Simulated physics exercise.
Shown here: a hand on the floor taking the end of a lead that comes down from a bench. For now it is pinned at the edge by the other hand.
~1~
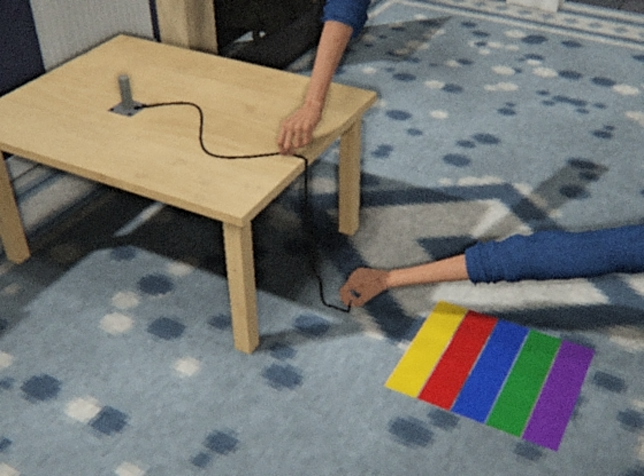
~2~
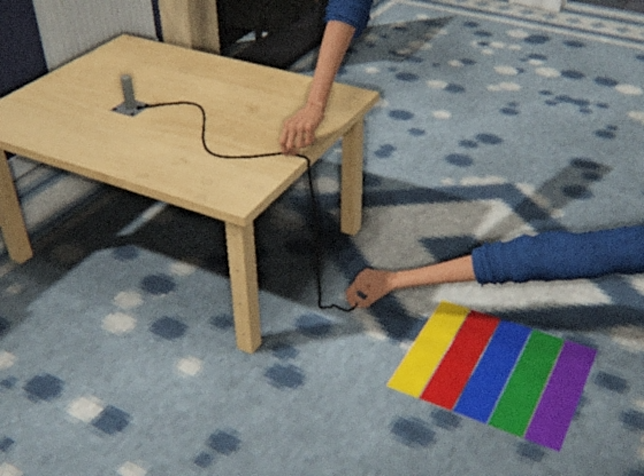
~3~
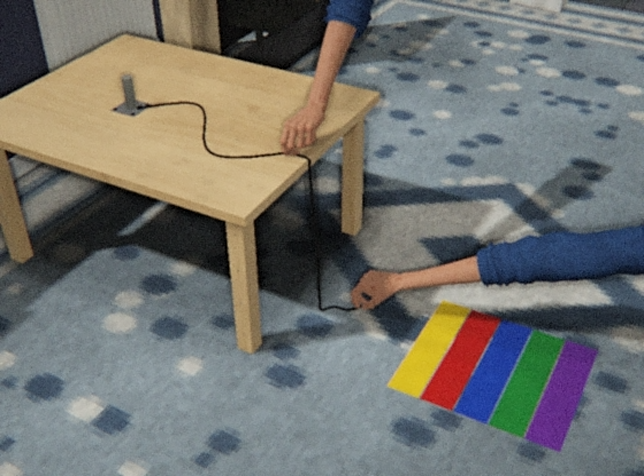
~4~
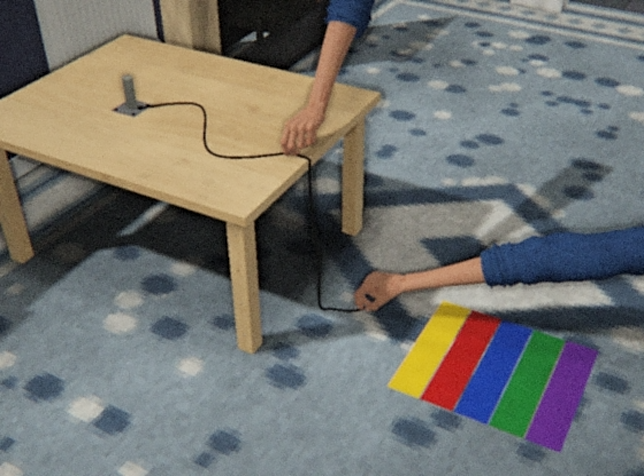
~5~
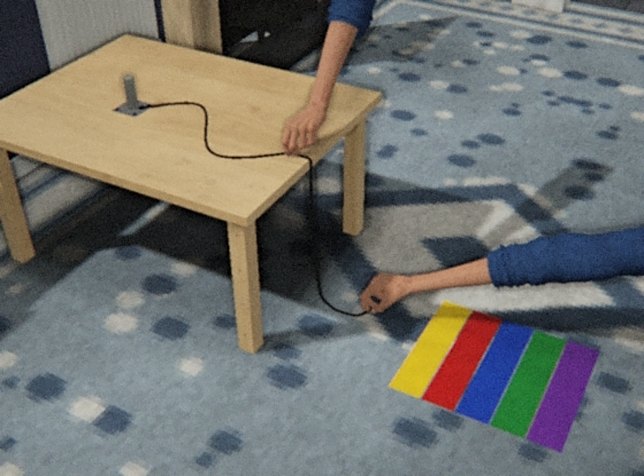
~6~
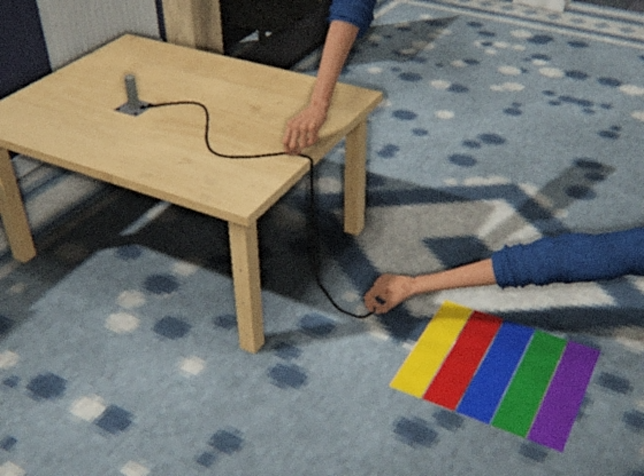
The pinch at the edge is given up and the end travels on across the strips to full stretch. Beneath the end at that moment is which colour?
Beneath it is green.
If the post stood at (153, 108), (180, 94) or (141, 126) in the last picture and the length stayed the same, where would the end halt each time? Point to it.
Roughly (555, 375), then (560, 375), then (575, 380).
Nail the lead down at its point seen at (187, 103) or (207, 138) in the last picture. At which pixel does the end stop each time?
Per try (px, approx.): (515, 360), (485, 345).
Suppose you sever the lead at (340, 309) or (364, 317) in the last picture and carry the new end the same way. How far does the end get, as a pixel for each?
Taking the tries in order, the answers are (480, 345) and (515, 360).
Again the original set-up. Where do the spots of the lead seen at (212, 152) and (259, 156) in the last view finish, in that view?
First: (274, 148). Second: (316, 168).
A little later, end near (482, 347); over red.
Next, end near (515, 359); over blue.
When it is tight, end near (535, 365); over green. The green one.
